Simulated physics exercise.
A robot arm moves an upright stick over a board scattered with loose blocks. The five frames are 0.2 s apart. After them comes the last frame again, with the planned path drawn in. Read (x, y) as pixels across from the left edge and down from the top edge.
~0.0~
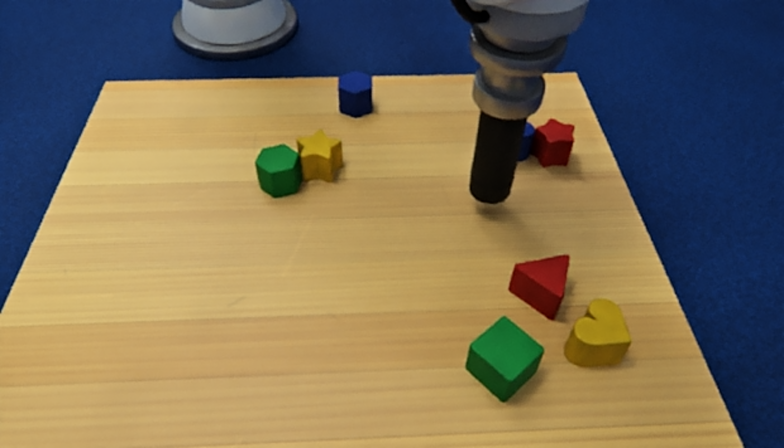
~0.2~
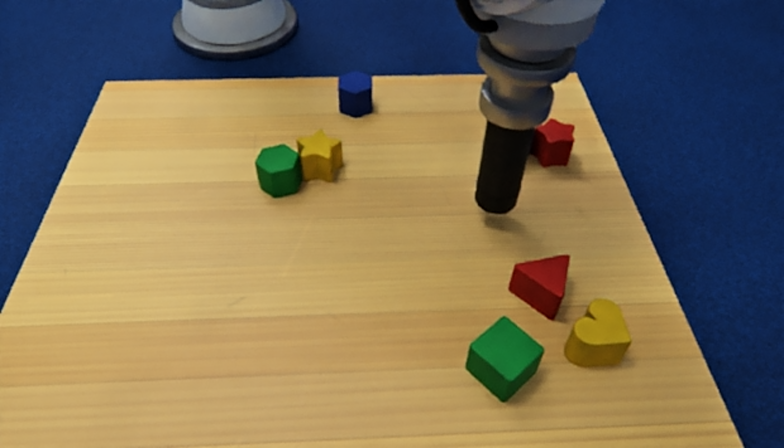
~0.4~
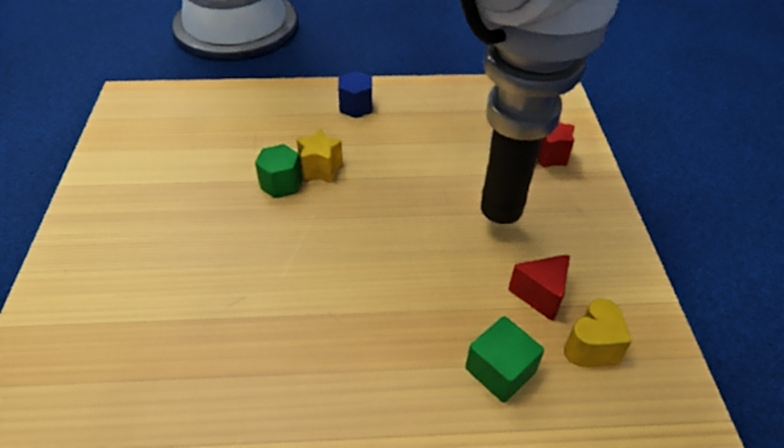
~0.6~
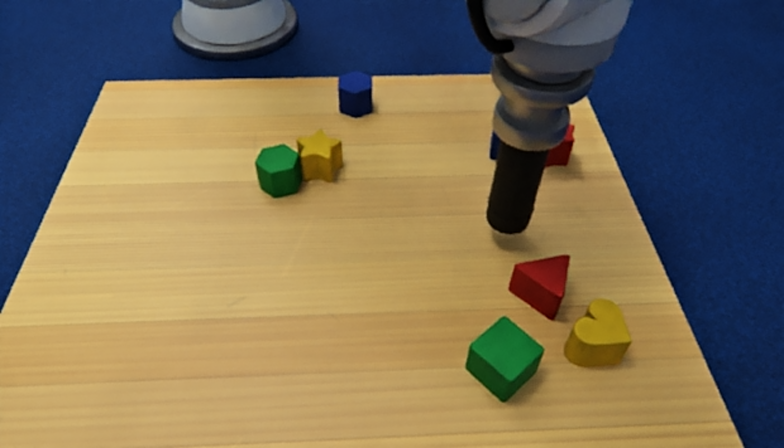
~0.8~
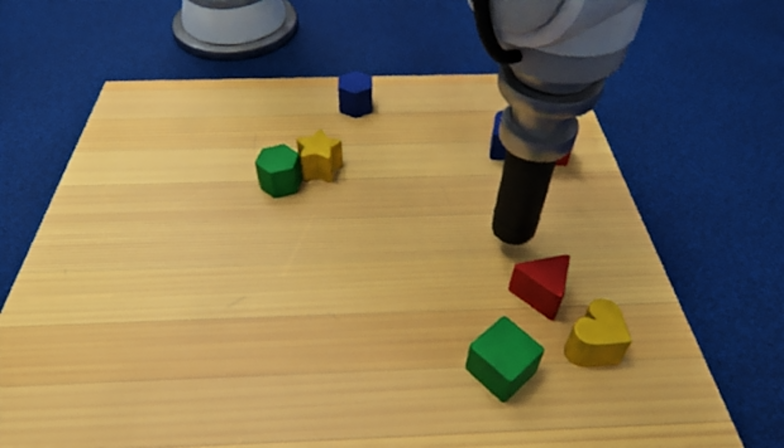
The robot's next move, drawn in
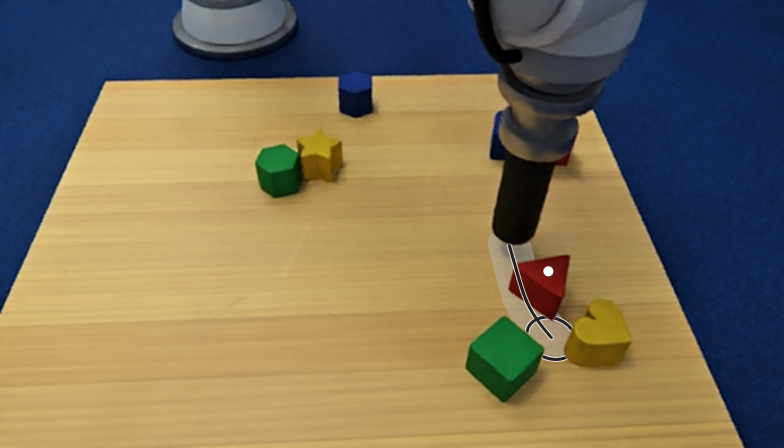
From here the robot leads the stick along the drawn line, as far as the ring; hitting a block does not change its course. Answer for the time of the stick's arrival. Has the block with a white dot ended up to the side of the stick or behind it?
It seems not.
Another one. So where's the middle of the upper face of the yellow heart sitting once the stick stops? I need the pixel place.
Final place: (655, 358).
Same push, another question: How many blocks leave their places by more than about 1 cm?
The answer is two blocks, counting only moves over 1 cm.
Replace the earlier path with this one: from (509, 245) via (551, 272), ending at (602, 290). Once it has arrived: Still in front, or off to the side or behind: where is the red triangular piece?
The red triangular piece is left behind or beside.
Path on the board, from (509, 245) through (518, 274) and (529, 306) to (551, 338); the dot is on the red triangular piece.
The first path, step by step. Halfway along, stick (527, 276); red triangular piece (564, 293), turned 30° anticlockwise.
At the end, stick (557, 323); green square in place; red triangular piece (603, 339), turned 55° anticlockwise; yellow heart (655, 358), turned 15° anticlockwise.
